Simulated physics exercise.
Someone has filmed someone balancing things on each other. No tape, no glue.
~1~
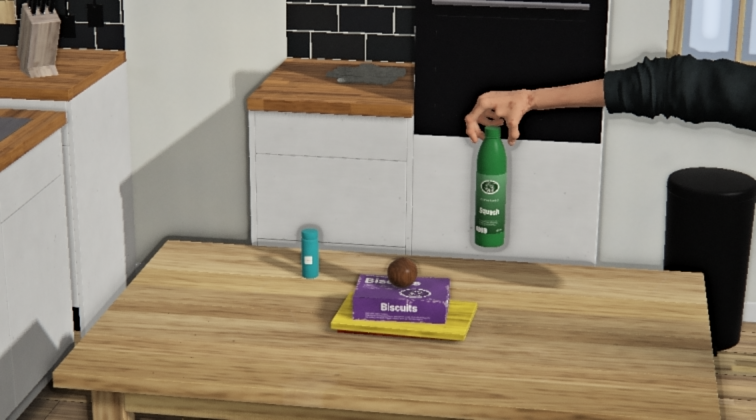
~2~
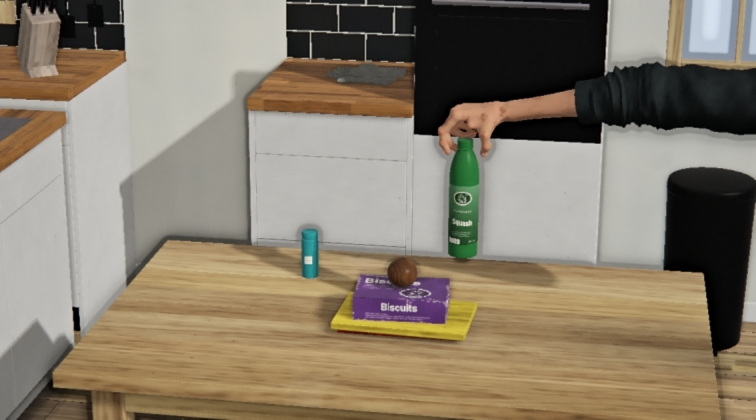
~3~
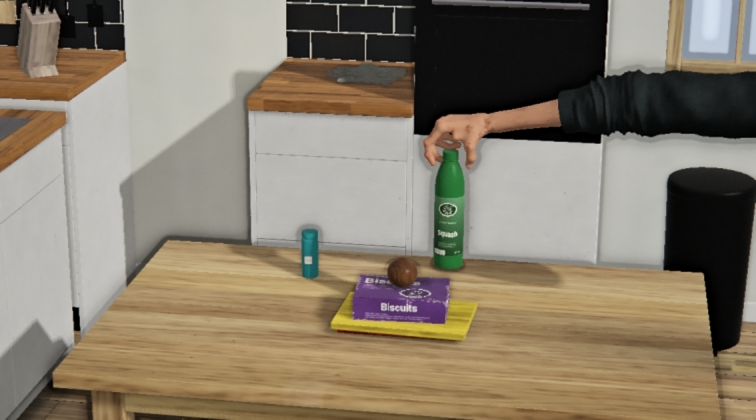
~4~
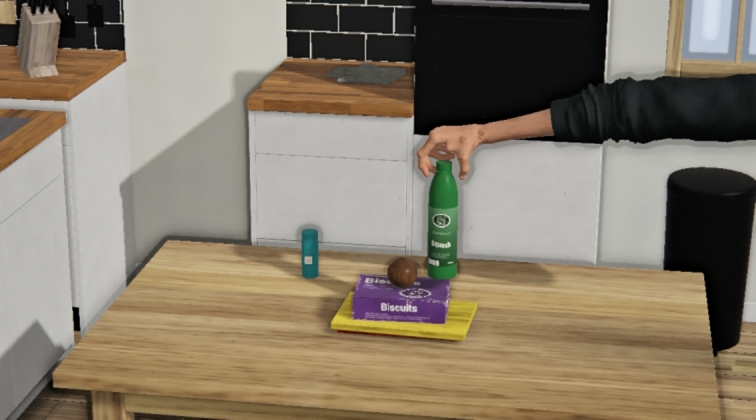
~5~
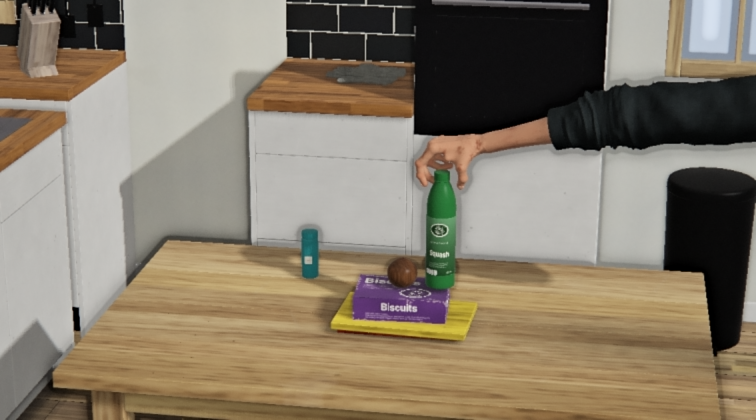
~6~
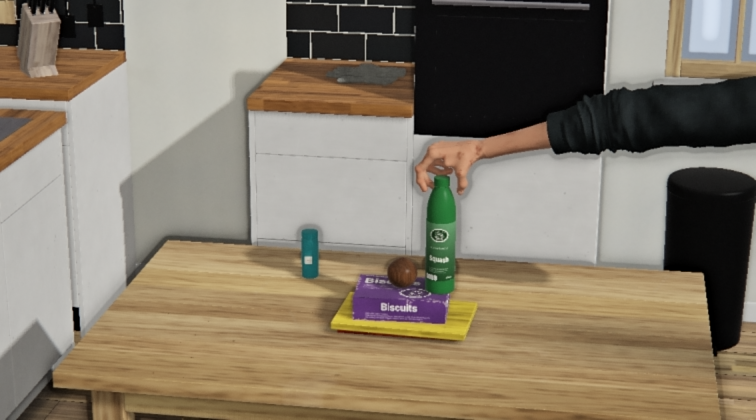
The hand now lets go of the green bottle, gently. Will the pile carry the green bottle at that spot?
It stays up.
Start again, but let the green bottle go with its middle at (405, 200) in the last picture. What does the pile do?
Then it comes apart.
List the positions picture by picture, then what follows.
Coming down; green bottle (491, 186); brown onion (402, 272), in the first frame.
Coming down; green bottle (464, 197), in the second frame.
Coming down; green bottle (449, 208); yellow board (405, 315), in the third frame.
Coming down; green bottle (443, 219); purple packet (402, 299), in the fourth frame.
Coming down; green bottle (441, 229); turquoise shaker (310, 253), in the fifth frame.
Set down, still held; green bottle (441, 234); brown onion (402, 272), in the sixth frame.
Then, 0.70 s past the last view, nothing moves.
Then, 1.90 s past the last view, green bottle resting near (441, 234).
Finally, all 6 still in place. Final places as the last picture's camera would see them, green bottle near (441, 234). The pile holds.
